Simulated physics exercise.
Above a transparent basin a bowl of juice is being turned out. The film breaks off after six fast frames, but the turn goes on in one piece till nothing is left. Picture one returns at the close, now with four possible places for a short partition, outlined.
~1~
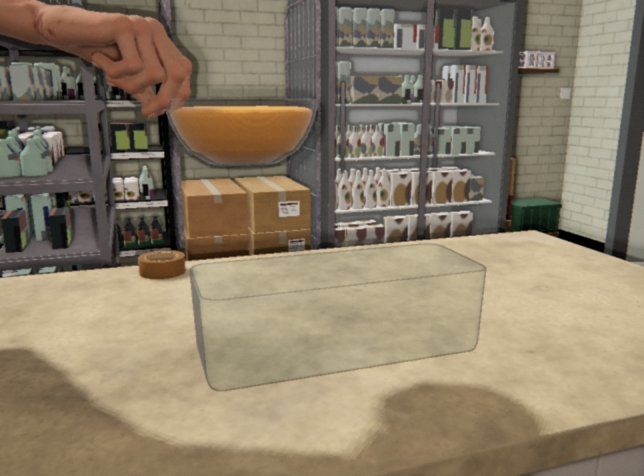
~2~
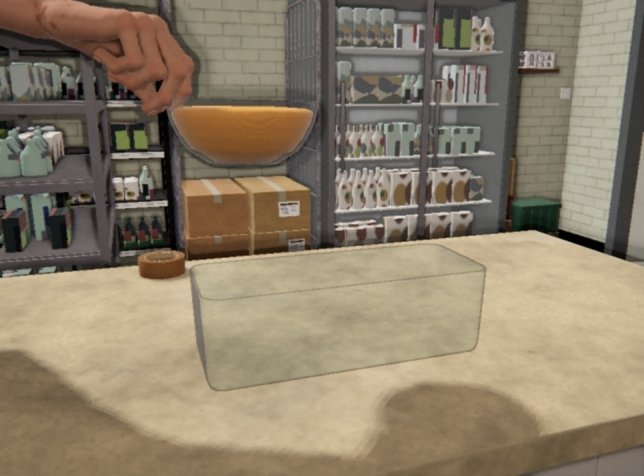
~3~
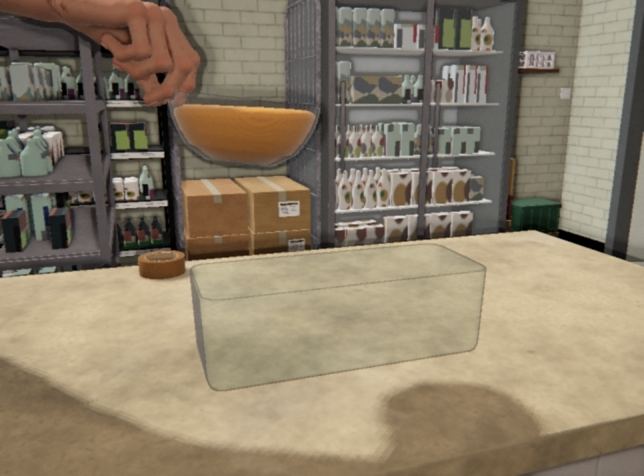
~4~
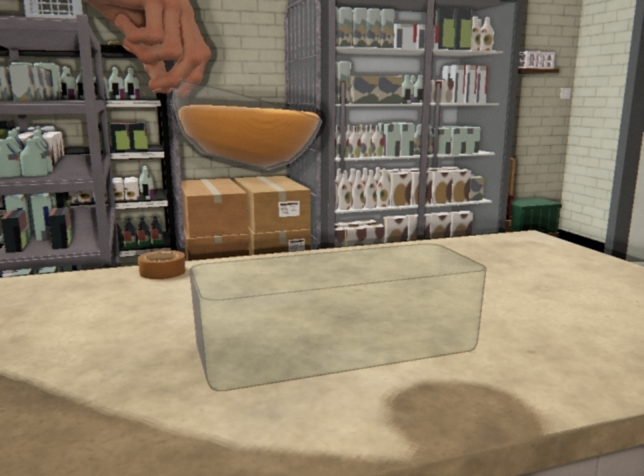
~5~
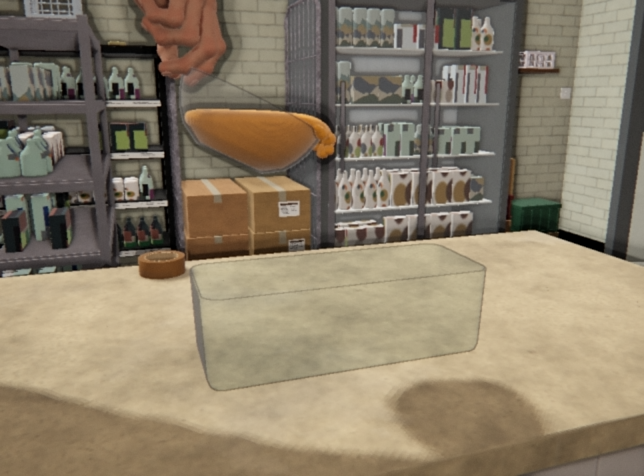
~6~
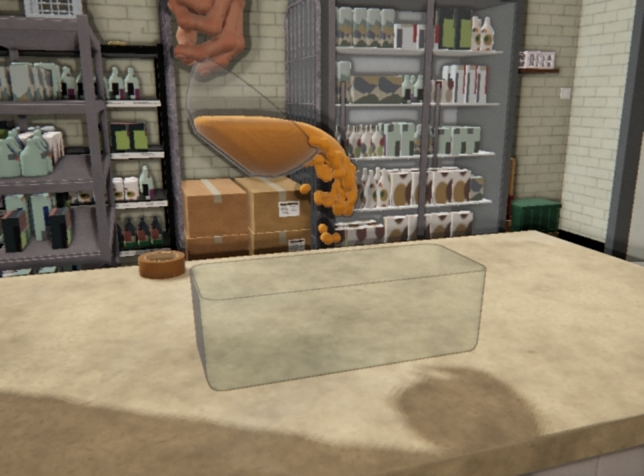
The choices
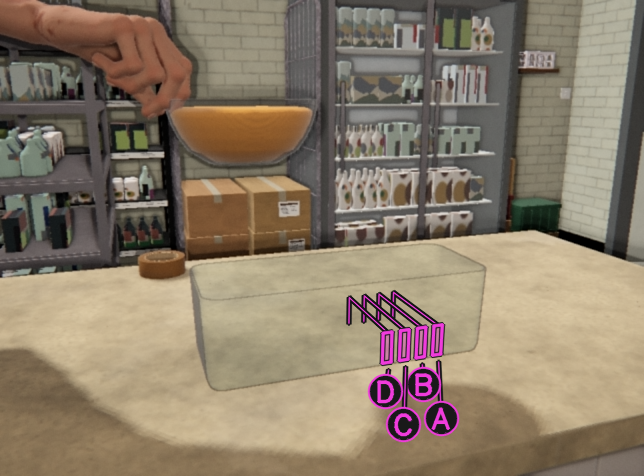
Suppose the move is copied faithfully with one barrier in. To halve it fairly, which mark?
Best: D.
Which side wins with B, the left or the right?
More ends on the left.
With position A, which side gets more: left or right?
The left one.
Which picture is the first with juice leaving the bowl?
Picture 4.
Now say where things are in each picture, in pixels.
Upright, lip at (311, 99); basin from (207, 389) to (475, 347); nothing has left yet.
Upright, lip at (312, 101); nothing has left yet.
Tipped about 7°, lip at (314, 108); nothing has left yet.
Tipped about 16°, lip at (316, 119); juice is over the lip, down to (316, 119).
Tipped about 27°, lip at (316, 134); juice is over the lip, down to (321, 155).
Tipped about 40°, lip at (313, 151); juice is over the lip, down to (328, 241).
On the marked copy, A at (438, 361); B at (422, 364); C at (405, 367); D at (388, 369).
Choosing A, about 85 % ends left of the wall and 11 % right of it; 4 % is lost outside.
Choosing B, about 87 % ends left of the wall and 7 % right of it; 5 % is lost outside.
Choosing C, about 70 % ends left of the wall and 23 % right of it; 6 % is lost outside.
Choosing D, about 48 % ends left of the wall and 48 % right of it; 4 % is lost outside.
